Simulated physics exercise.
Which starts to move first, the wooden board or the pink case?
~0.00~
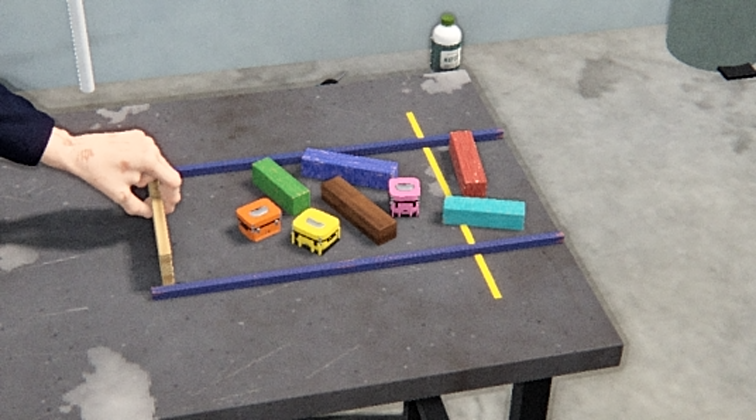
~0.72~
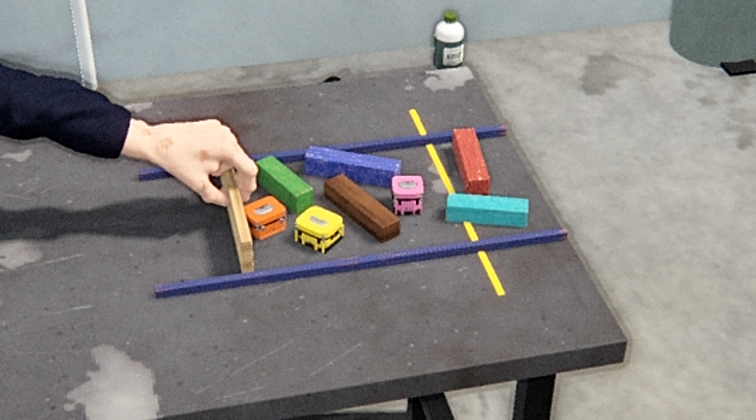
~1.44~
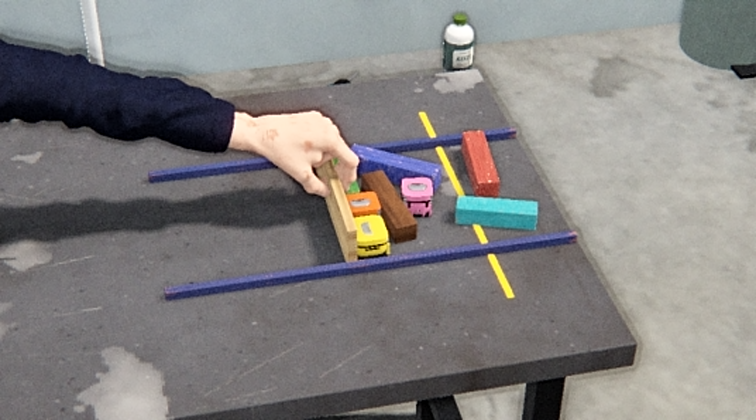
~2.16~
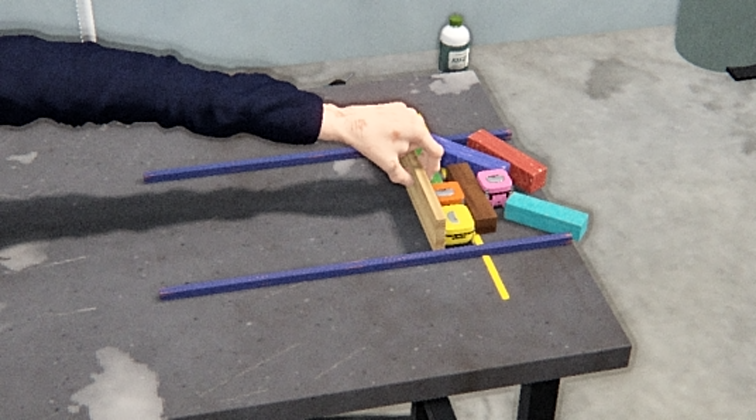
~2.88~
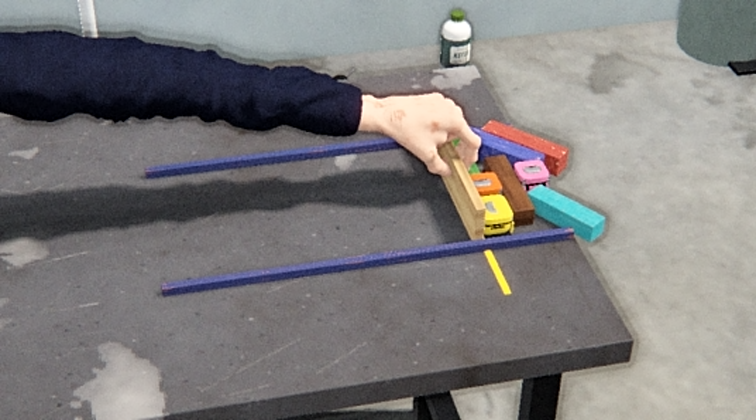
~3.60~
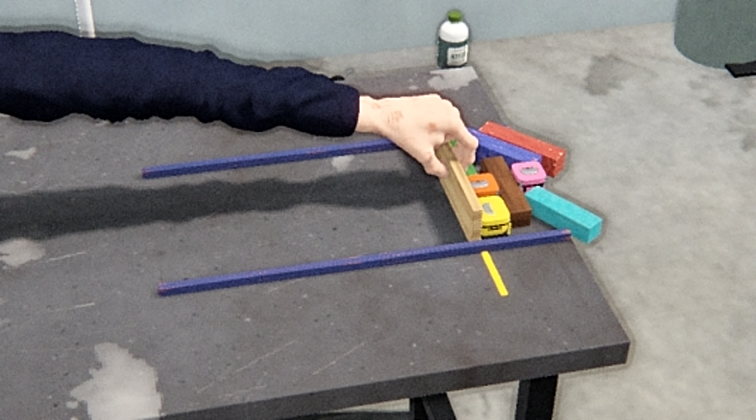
The wooden board starts to move first, pushed along by the hand. The pink case shifts only later, once the other pieces have been bunched up towards it.
